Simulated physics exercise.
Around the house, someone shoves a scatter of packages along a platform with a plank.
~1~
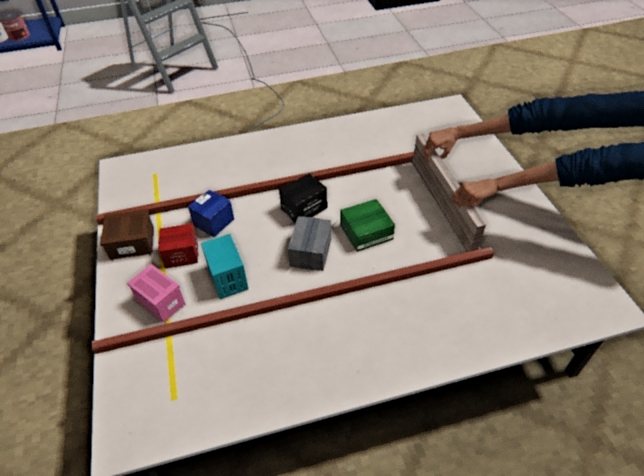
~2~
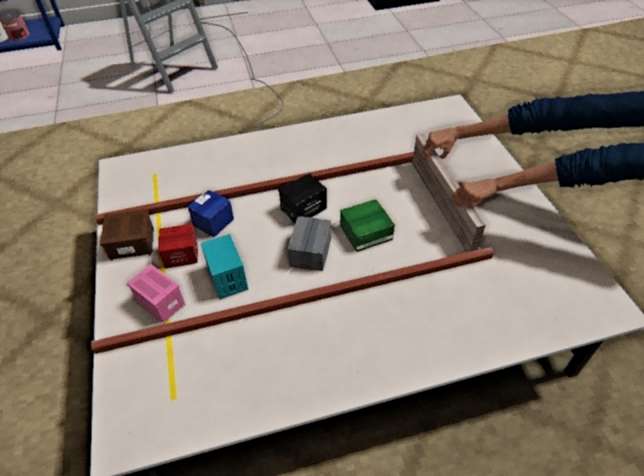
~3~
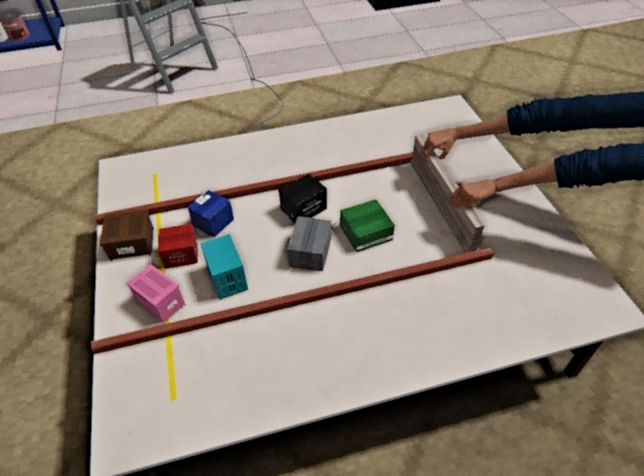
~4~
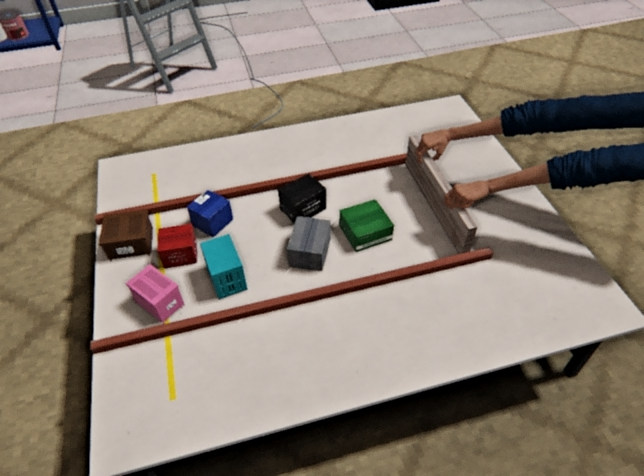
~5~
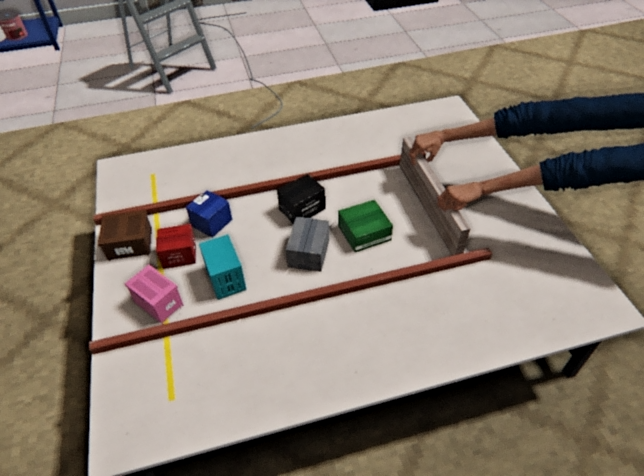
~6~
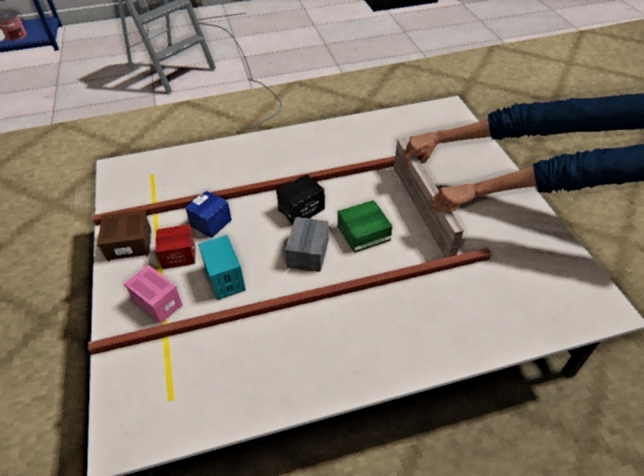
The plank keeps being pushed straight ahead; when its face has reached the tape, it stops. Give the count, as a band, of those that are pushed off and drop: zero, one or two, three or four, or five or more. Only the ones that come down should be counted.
Those that drop number three or four.
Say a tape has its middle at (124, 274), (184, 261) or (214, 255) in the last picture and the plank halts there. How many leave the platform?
The counts: 6, 3 and 1.
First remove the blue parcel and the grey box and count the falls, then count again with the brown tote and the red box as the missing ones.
First 2, then 2.
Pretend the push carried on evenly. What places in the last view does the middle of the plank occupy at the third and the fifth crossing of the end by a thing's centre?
(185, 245), then (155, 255).
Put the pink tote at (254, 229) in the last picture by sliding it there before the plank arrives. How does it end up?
Started there, the object is not lost.
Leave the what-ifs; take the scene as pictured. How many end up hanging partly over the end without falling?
The count would be 3.
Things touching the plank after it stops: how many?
2 are in contact with it.
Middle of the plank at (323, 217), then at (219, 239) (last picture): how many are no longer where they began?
The count is 3 at the first point and 8 at the second.
A little later, none off yet; brown tote at rest near (126, 236); pink tote at rest near (154, 295); red box at rest near (176, 247).
Next, none off yet; brown tote at rest near (126, 236); pink tote shifted a little near (133, 301); red box at rest near (176, 247).
When it is over, the number that fall off is three or four; down, turquoise crate, pink tote and brown tote.
